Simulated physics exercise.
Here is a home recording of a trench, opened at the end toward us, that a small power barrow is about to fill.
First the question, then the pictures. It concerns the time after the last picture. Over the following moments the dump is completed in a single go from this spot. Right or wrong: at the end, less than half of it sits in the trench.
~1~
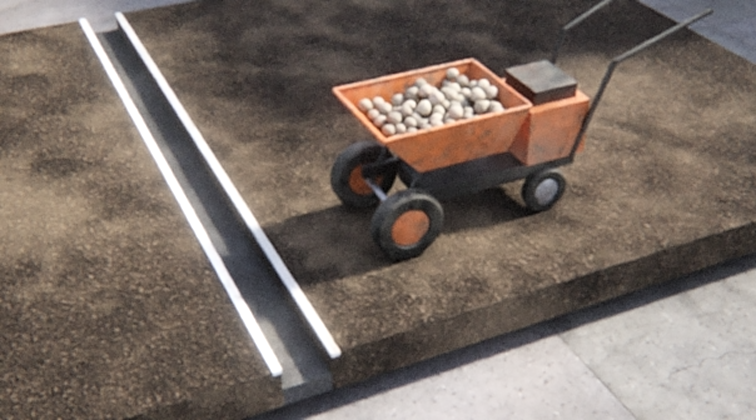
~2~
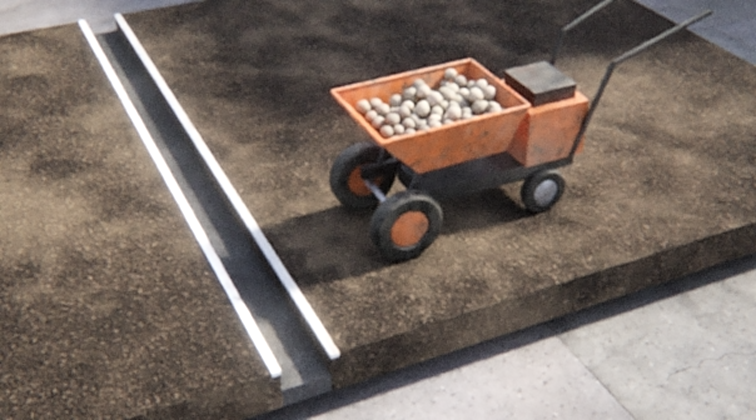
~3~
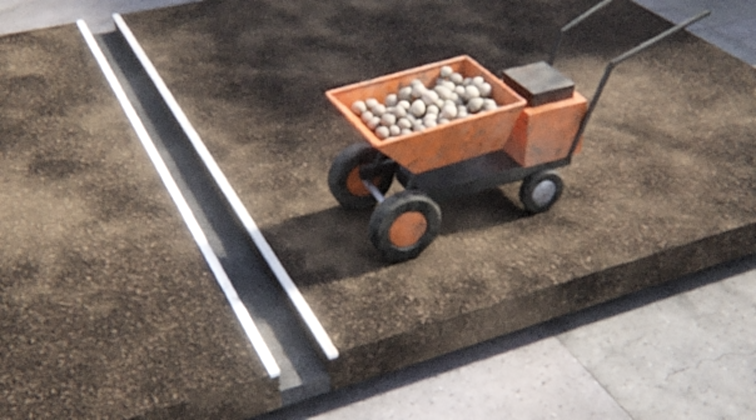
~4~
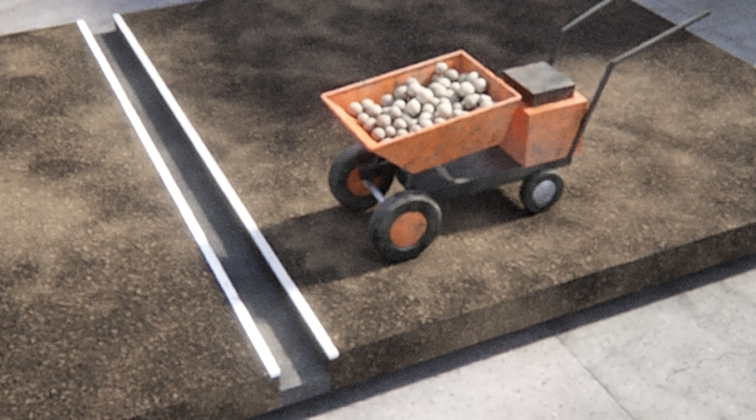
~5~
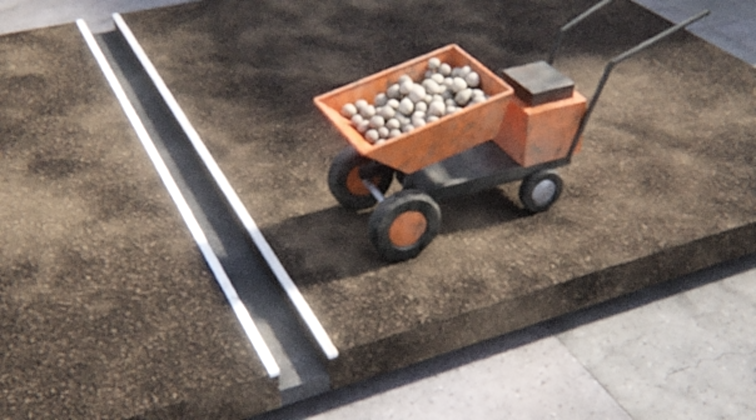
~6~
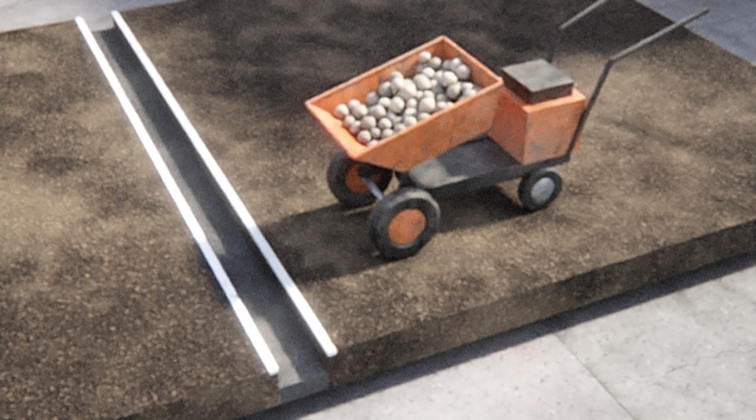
Wrong.
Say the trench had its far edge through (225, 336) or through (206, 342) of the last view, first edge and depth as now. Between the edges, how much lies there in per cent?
You'd get 90 in a hundred the first time and 100 in a hundred the second.
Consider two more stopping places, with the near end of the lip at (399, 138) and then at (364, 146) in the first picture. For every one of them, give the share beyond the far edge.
In order, 10 % followed by 40 %.
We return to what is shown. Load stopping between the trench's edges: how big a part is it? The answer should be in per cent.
It comes to 75 per cent or so.
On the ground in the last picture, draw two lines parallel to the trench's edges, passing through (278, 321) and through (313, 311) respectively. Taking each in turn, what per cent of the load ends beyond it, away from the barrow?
Result, first then second: 50 %, 90 %.
Just after the last frame, skip tipped well over; every one in the skip.
A moment on, skip tipped steeply; the larger part in the skip; just a few short of the trench; about a tenth in or heaped over the trench; just a few beyond it; about a tenth falling.
Further on, skip tipped right over; just a few in the skip; about a tenth short of the trench; roughly two thirds in or heaped over the trench; about a tenth beyond it.
When it is over, skip tipped right over; about a tenth short of the trench; the larger part in or heaped over the trench; roughly a quarter beyond it.
